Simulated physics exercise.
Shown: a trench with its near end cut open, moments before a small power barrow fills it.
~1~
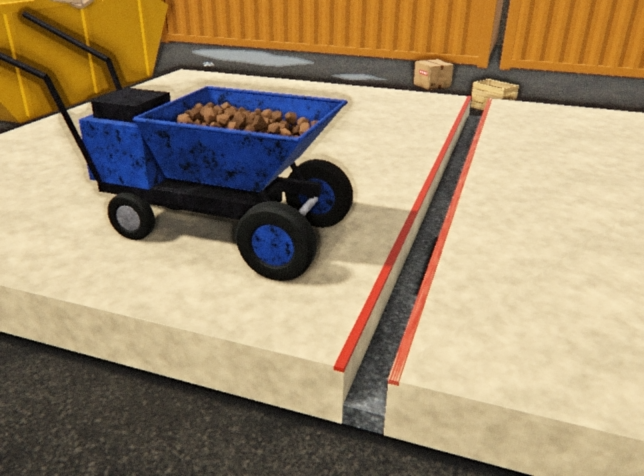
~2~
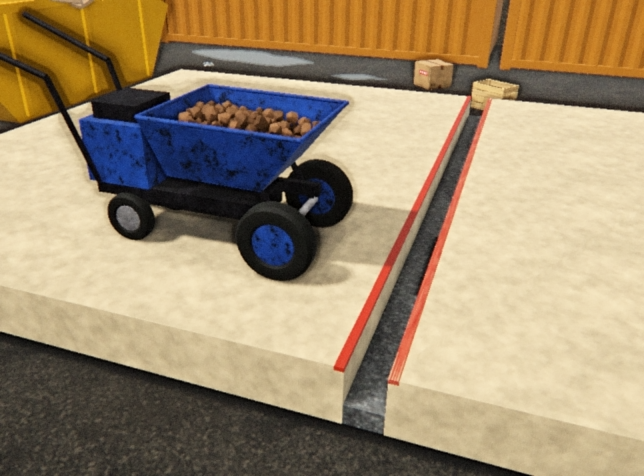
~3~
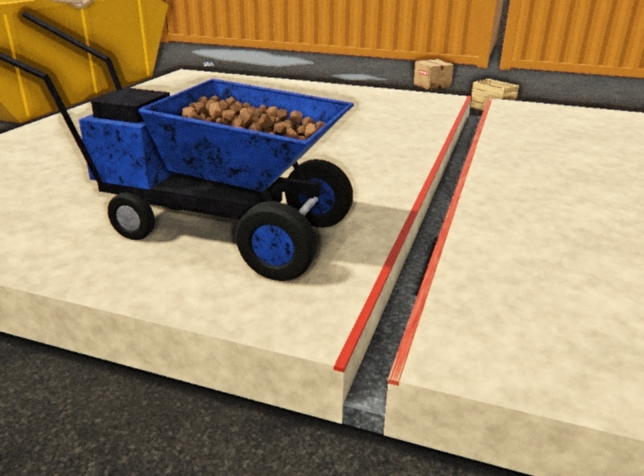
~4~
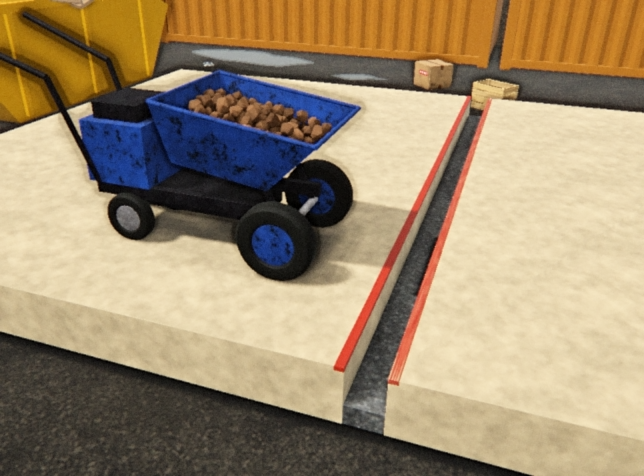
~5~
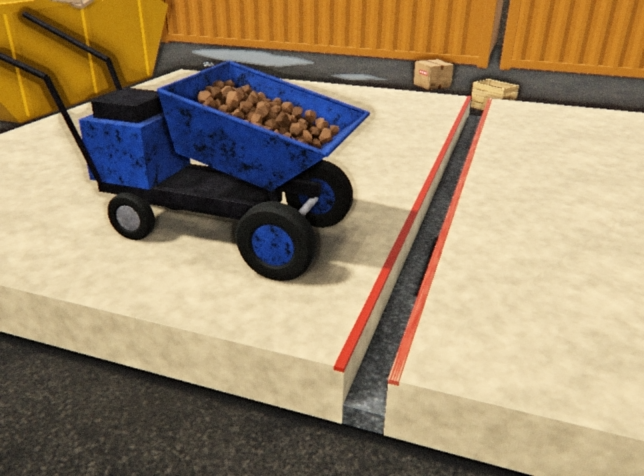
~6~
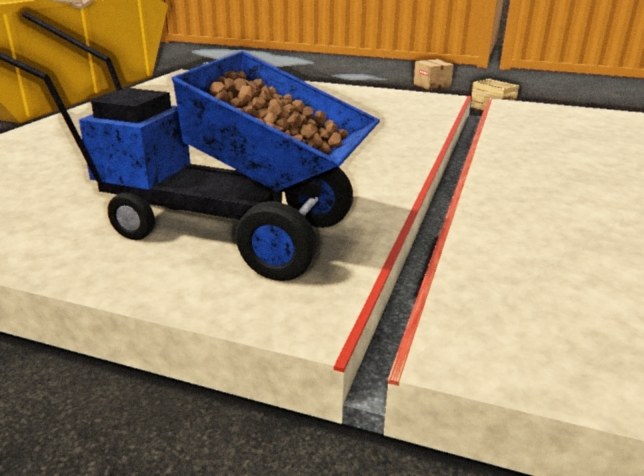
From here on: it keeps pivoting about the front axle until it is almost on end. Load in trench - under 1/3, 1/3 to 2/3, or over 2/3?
Seems like the amount in the trench is in the middle range, from a third up to two thirds.
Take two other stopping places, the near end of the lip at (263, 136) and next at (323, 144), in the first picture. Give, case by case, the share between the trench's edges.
Okay, so the first one ends at 60 % and the second at 10 %.
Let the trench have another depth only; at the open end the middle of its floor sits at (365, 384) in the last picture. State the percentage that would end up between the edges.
Something close to 30 per cent.
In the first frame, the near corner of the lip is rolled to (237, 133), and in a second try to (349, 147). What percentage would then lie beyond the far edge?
Roughly 10 per cent at the first spot and 90 per cent at the second.
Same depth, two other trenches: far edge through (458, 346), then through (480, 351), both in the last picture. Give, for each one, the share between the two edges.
In order: 100 per cent, then 100 per cent.
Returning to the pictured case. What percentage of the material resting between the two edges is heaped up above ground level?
Estimate: Near 10 in a hundred.
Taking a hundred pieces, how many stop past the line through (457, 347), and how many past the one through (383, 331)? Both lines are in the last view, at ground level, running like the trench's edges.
Around 40 percent for the first and 80 percent for the second.
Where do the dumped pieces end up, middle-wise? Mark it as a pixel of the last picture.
Close to (444, 270) in the last picture.
Just after the last frame, skip tipped steeply; every one in the skip.
A moment on, skip tipped right over; roughly half in the skip; about a tenth in or heaped over the trench; roughly a quarter beyond it; just a few falling.
Further on, skip tipped right over; just a few in the skip; roughly half in or heaped over the trench; roughly half beyond it.
When it is over, skip tipped right over; roughly half in or heaped over the trench; roughly half beyond it.
